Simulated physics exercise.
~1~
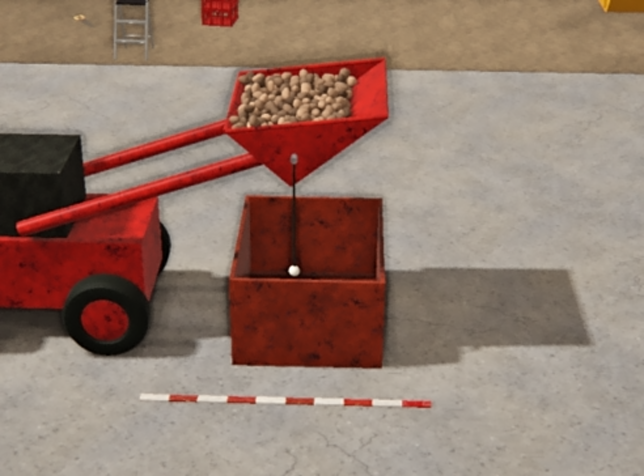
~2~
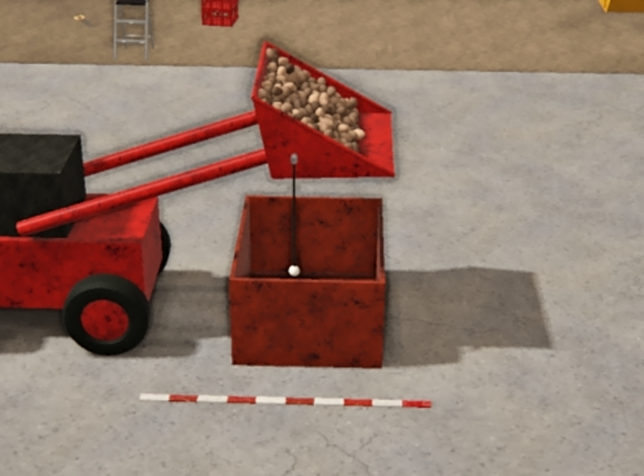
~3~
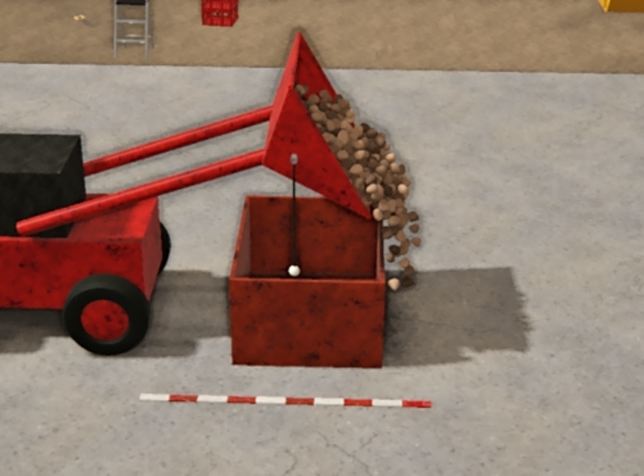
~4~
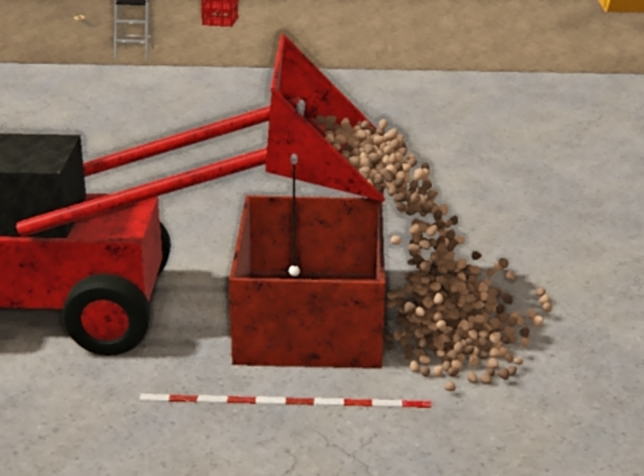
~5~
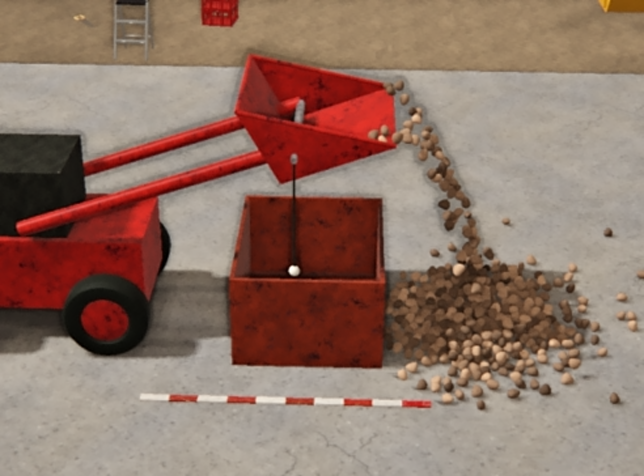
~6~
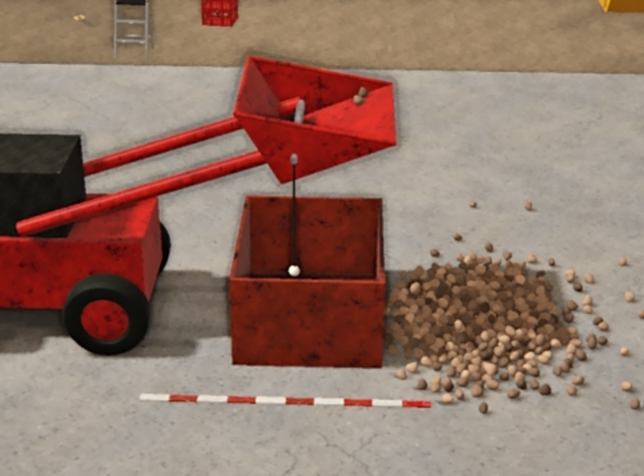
A red loader with a black block on its body stands at the left of a grey concrete yard, seen from slightly above, holding a red bucket of brown and tan stones over an open rusty-red bin. A red and white striped staff lies in front, and a ladder rests on the brown ground behind. The bucket tips down to the right, and the stones slide over its lip, falling past the bin's right side. They pile up on the concrete as the bucket tilts back. Finally, a few stones remain in the raised bucket, while the rest lie heaped and scattered beside the bin.
